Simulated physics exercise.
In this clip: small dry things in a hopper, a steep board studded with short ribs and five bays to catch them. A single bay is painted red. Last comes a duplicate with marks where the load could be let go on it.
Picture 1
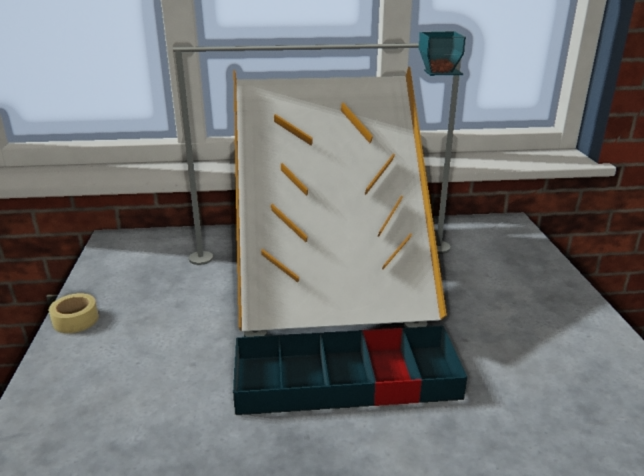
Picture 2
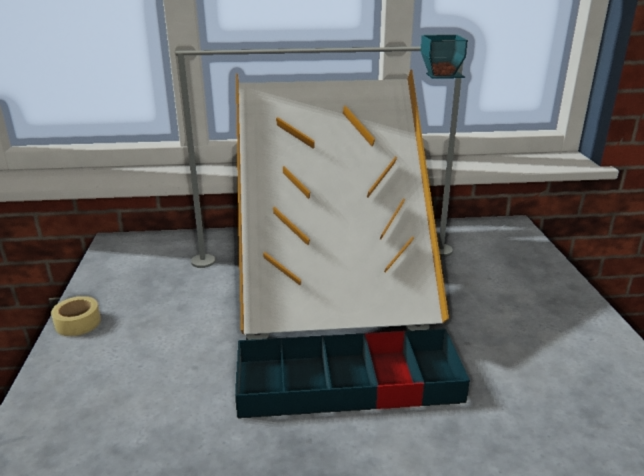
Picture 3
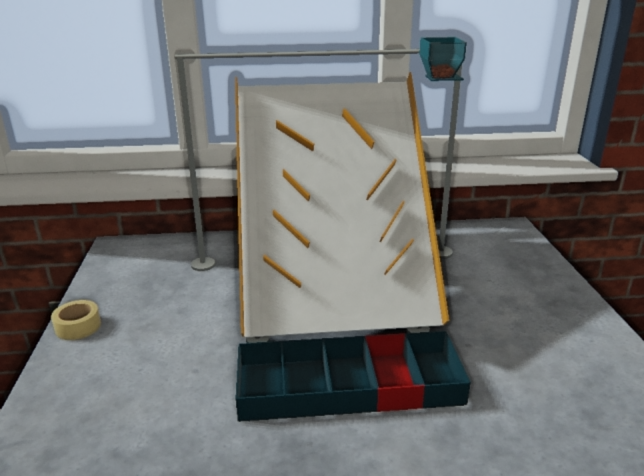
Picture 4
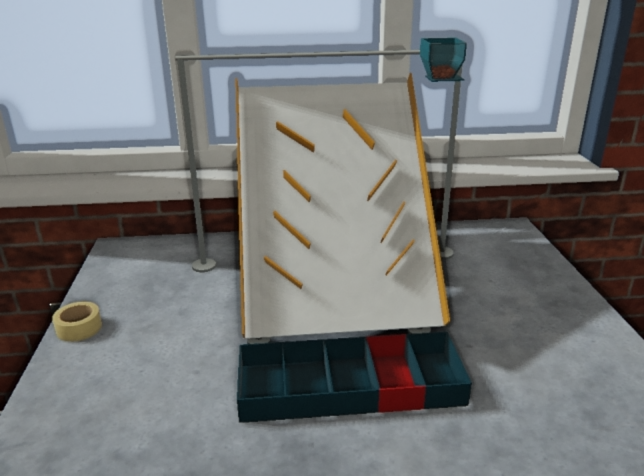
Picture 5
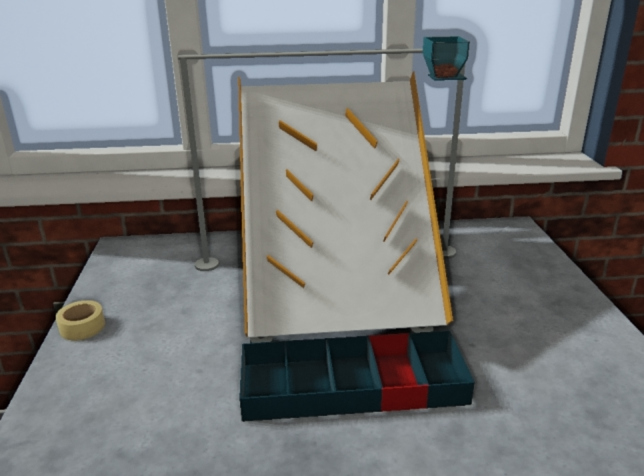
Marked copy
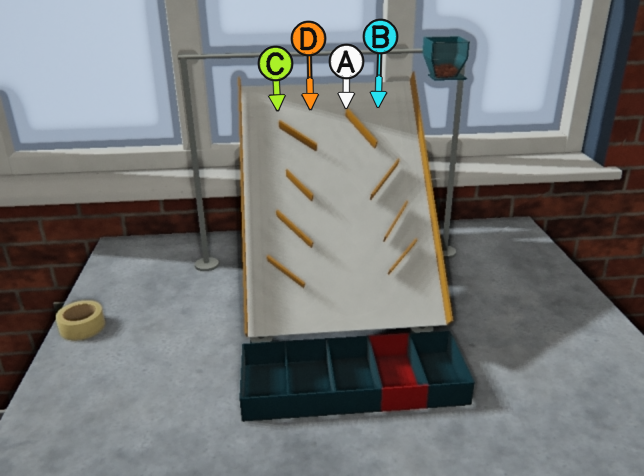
We see a steep pale board with short orange ribs above a row of dark bays, one painted red, with a small hopper at upper right and a tape roll at left; apart from slight shifts in the view, nothing moves.
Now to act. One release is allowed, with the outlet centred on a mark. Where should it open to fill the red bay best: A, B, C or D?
Take D.
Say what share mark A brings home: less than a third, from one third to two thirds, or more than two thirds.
Less than a third.
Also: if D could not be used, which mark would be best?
Here it is mark C.
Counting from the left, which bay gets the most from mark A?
The third from the left.
On the marked copy, mark A meets the board at (346, 102); mark B meets the board at (378, 101); mark C meets the board at (277, 104); mark D meets the board at (310, 103).
With A, none at all in the red bay, all but a few in other bays, a small share outside the box.
With B, none at all in the red bay, all but a few in other bays, only a few outside the box.
With C, a small share in the red bay, the bulk in other bays, a small share outside the box.
With D, close to half in the red bay, close to half in other bays, only a few outside the box.
